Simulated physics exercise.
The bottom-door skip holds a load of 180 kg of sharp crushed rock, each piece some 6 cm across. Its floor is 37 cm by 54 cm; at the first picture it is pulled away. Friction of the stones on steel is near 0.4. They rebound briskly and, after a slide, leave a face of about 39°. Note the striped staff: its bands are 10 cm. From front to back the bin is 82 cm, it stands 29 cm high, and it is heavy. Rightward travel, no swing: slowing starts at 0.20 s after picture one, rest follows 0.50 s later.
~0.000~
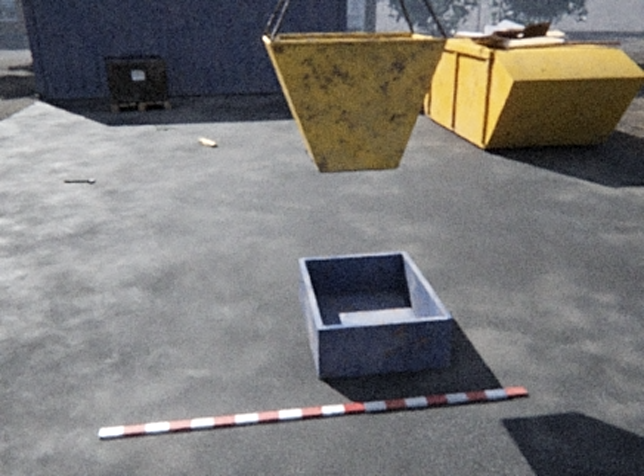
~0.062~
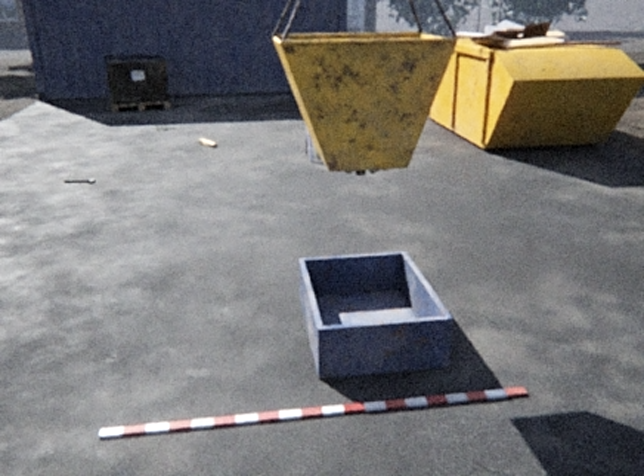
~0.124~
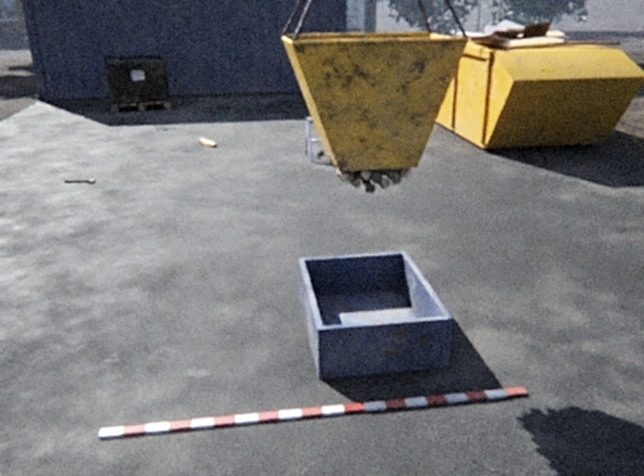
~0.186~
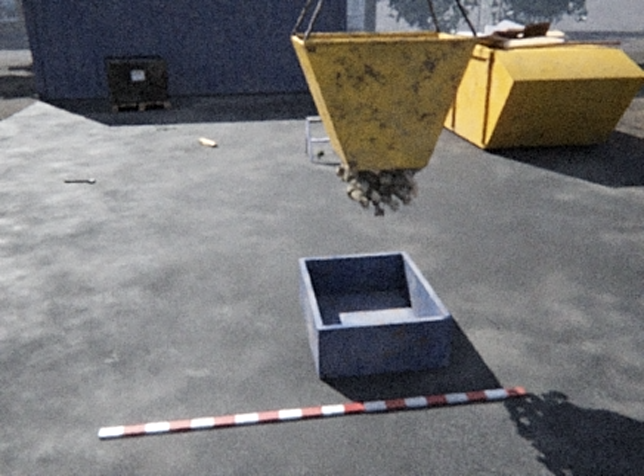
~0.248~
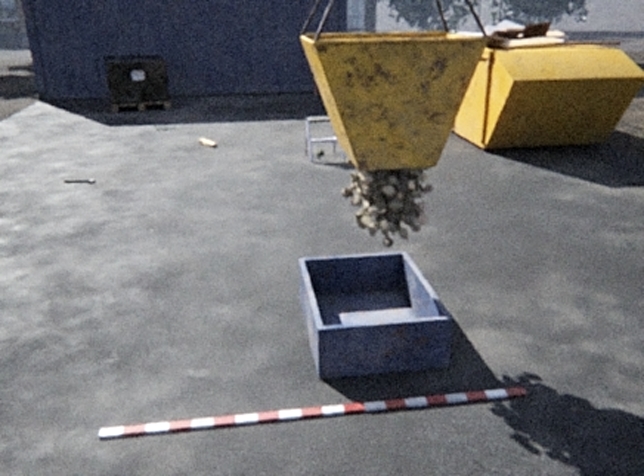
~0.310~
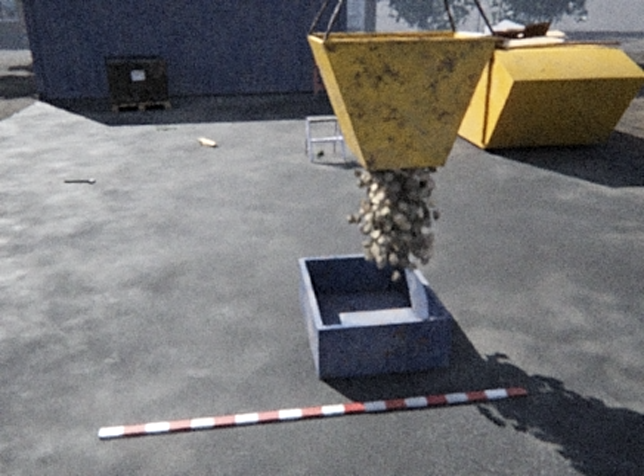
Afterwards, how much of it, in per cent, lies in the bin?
Roughly 66 in every hundred.
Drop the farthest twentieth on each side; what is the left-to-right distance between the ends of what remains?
Roughly 110 cm.
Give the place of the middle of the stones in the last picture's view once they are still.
Centre position approx (399, 312).
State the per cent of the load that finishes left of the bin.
Near 0 percent, give or take.
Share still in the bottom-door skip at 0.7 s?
Near 0 % is still in there.
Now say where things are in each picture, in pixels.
In the first frame, the outlet is at (359, 160); nothing has dropped yet.
In the second frame, the outlet is at (369, 159); 3 % is out.
In the third frame, the outlet is at (379, 159); 10 % is out, the lowest stones still above the rim at (353, 174), 94 cm up.
In the fourth frame, the outlet is at (389, 158); 19 % is out, the lowest stones still above the rim at (366, 195), 82 cm up.
In the fifth frame, the outlet is at (398, 158); 30 % is out, the lowest stones still above the rim at (375, 223), 66 cm up.
In the sixth frame, the outlet is at (407, 158); 40 % is out, the lowest stones still above the rim at (384, 256), 47 cm up.
After 0.7 s, 0 % in the bottom-door skip, 65 % falling or lying in the bin, 35 % falling or lying beside or right of the bin; the stones farthest right are at (508, 313).
After 1.1 s, 0 % in the bottom-door skip, 66 % falling or lying in the bin, 34 % falling or lying beside or right of the bin; the stones farthest right are at (565, 315).
After 1.7 s, 0 % in the bottom-door skip, 66 % falling or lying in the bin, 34 % falling or lying beside or right of the bin; the stones farthest right are at (573, 315).
After 2.6 s, 0 % in the bottom-door skip, 66 % falling or lying in the bin, 34 % falling or lying beside or right of the bin; the stones farthest right are at (573, 315).
After 4.5 s, 0 % in the bottom-door skip, 66 % in the bin, 34 % beside or right of the bin; the stones farthest right are at (573, 315).
